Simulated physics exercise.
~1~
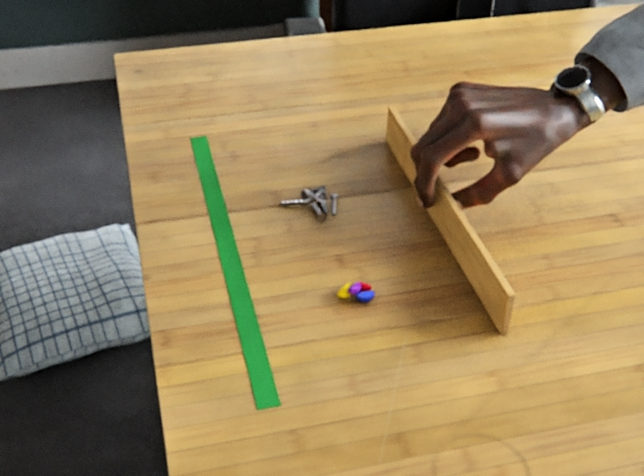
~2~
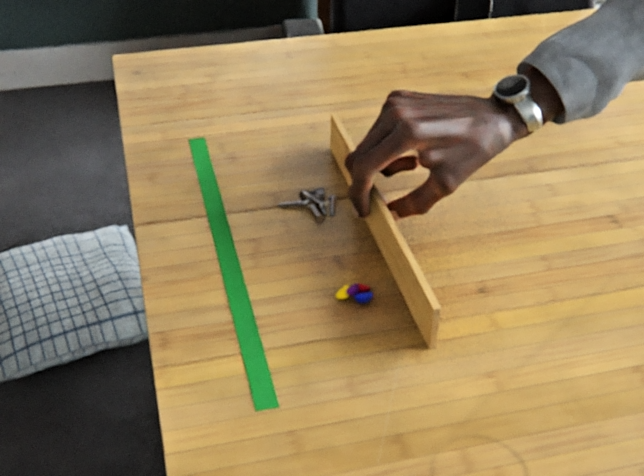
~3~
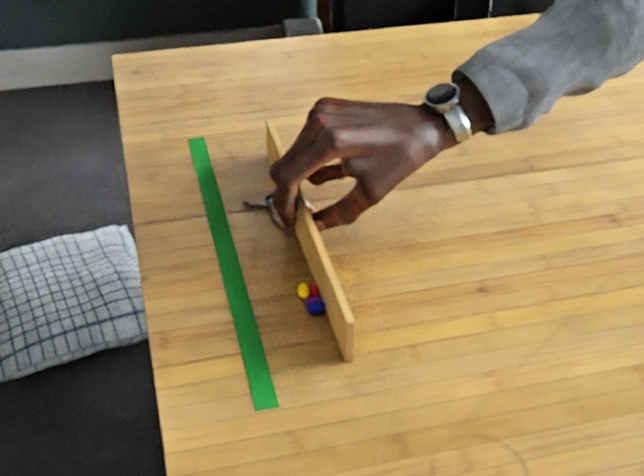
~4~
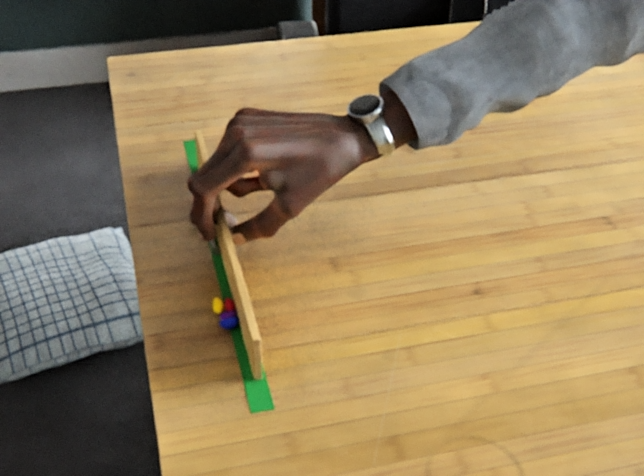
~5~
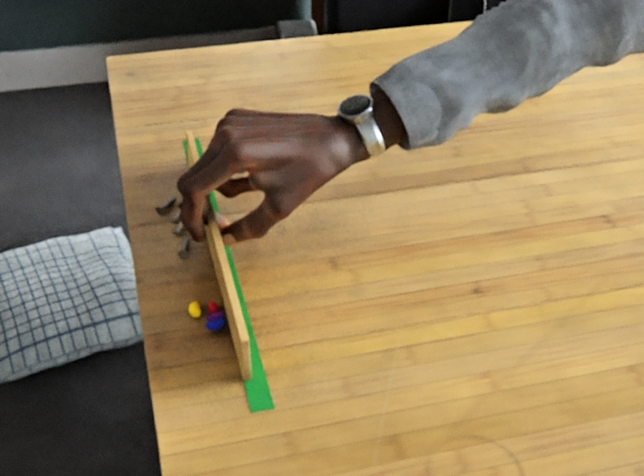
The clip opens on a wooden table where a hand holds a strip of wood upright, to the right of a small cluster of gray metal pieces and a handful of colorful bits, with green tape farther left. The hand slides the strip left toward both handfuls. It reaches them and pushes them along together, the metal pieces farther away and the bright ones nearer. The strip arrives at the green tape, carrying both handfuls onto and past it. It ends there, with both handfuls still on the table just left of the strip.
